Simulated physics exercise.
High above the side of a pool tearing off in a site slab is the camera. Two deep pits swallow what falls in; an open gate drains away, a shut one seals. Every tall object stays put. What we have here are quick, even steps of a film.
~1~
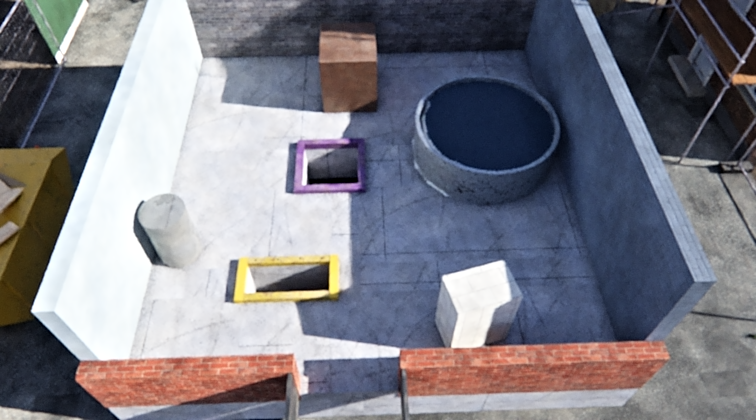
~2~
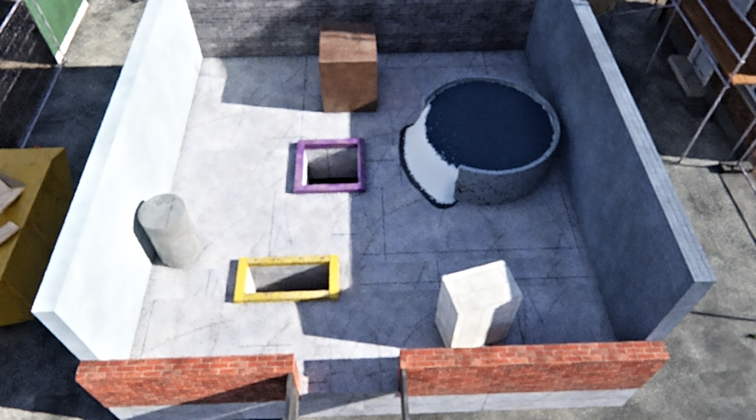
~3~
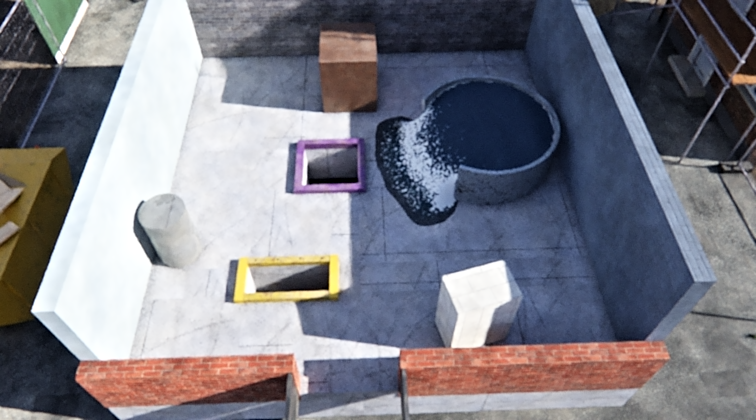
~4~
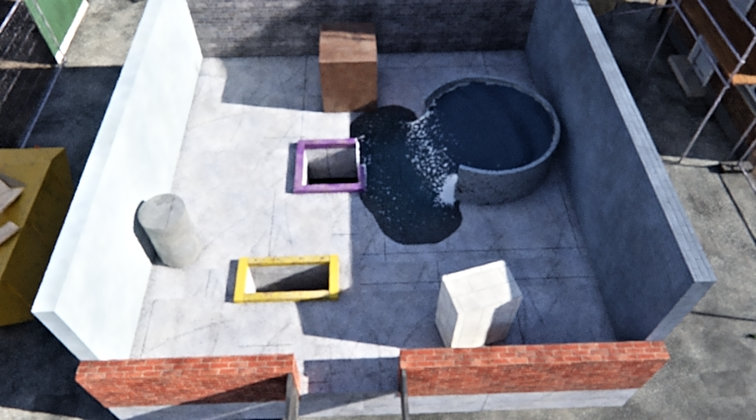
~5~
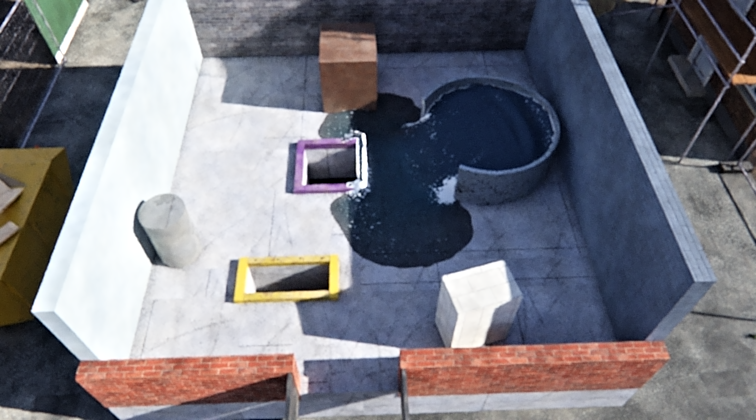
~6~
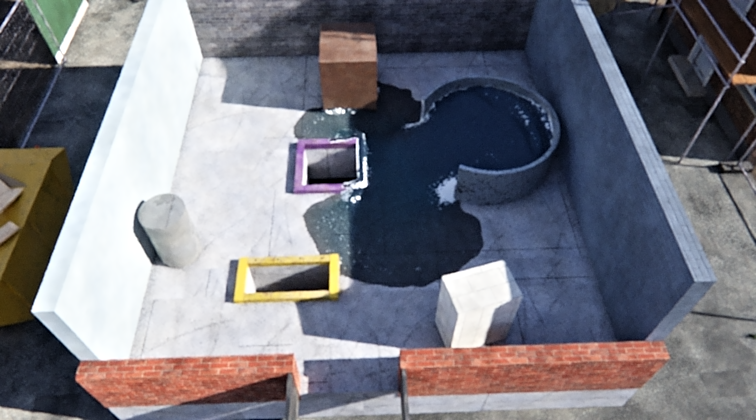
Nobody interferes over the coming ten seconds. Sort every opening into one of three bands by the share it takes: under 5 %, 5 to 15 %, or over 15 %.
The gate takes 5 to 15 %; the purple pit takes over 15 %; the yellow pit takes 5 to 15 %.
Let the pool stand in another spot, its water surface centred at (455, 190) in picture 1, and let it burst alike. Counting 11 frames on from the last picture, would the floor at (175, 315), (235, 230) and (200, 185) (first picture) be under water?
So, first one got wet, second one got wet, third one got wet.
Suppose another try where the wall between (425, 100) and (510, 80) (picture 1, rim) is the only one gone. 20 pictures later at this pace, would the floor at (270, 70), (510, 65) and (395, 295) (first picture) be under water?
Note, points one to three: Reached and soaked / reached and soaked / unreached.
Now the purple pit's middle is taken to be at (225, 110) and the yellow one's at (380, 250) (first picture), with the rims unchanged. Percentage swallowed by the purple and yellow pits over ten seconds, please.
Purple has 10 parts of a hundred and yellow has 8.
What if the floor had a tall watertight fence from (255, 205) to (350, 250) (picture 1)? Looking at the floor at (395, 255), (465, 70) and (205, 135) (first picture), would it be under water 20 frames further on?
Result in the order given: Drowned, unaffected, drowned.
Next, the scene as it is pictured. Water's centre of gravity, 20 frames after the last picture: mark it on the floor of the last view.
At about (343, 174).
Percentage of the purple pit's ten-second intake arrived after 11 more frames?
Share at that point: Close to 70 in a hundred.
A moment on, water covers 35 % of the floor; the gate 0 %, the purple pit 9 %, the yellow pit 1 %.
Next, water covers 45 % of the floor; the gate 1 %, the purple pit 16 %, the yellow pit 4 %.
Then, water covers 55 % of the floor; the gate 4 %, the purple pit 21 %, the yellow pit 6 %.
Later, water covers 70 % of the floor; the gate 8 %, the purple pit 22 %, the yellow pit 7 %.
In the end, water covers 90 % of the floor; the gate 12 %, the purple pit 22 %, the yellow pit 7 %.
